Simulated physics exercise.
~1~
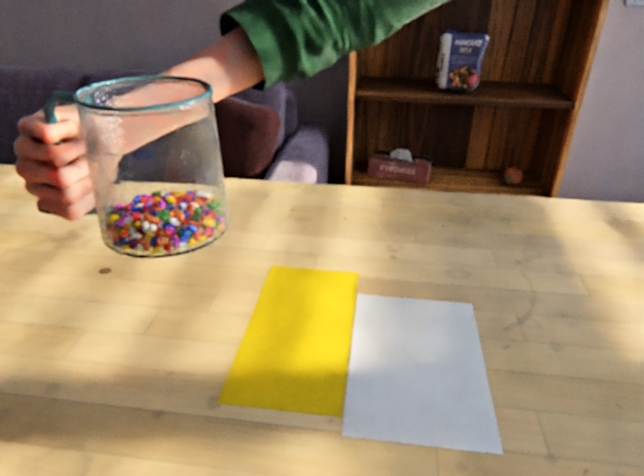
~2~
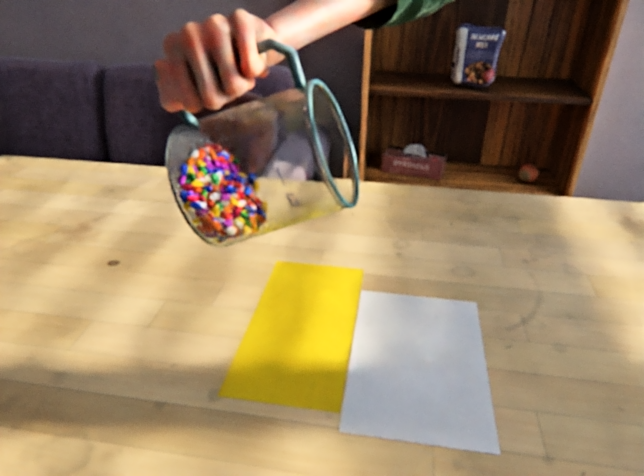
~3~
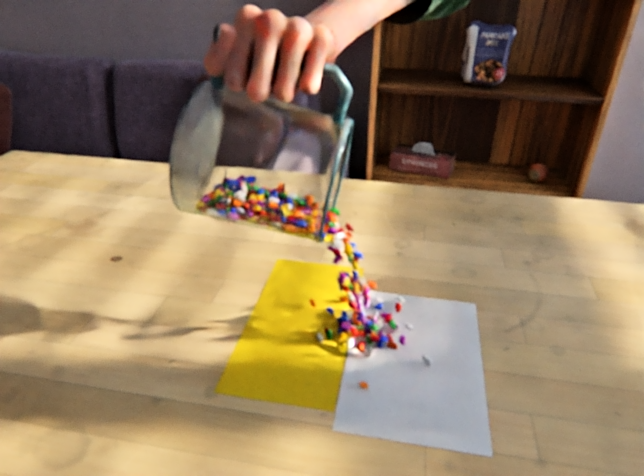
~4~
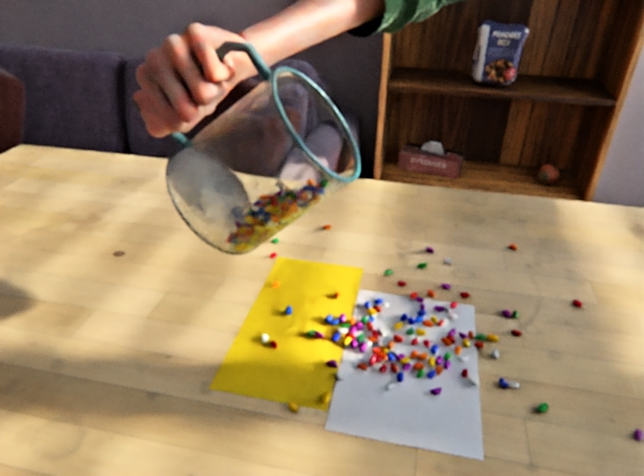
On a wooden table in a room with a bookshelf, a hand tips a clear jug of colourful jelly beans above yellow and white mats, spilling some mostly onto the white one, then tilts it partway back, leaving beans scattered around and many still inside.
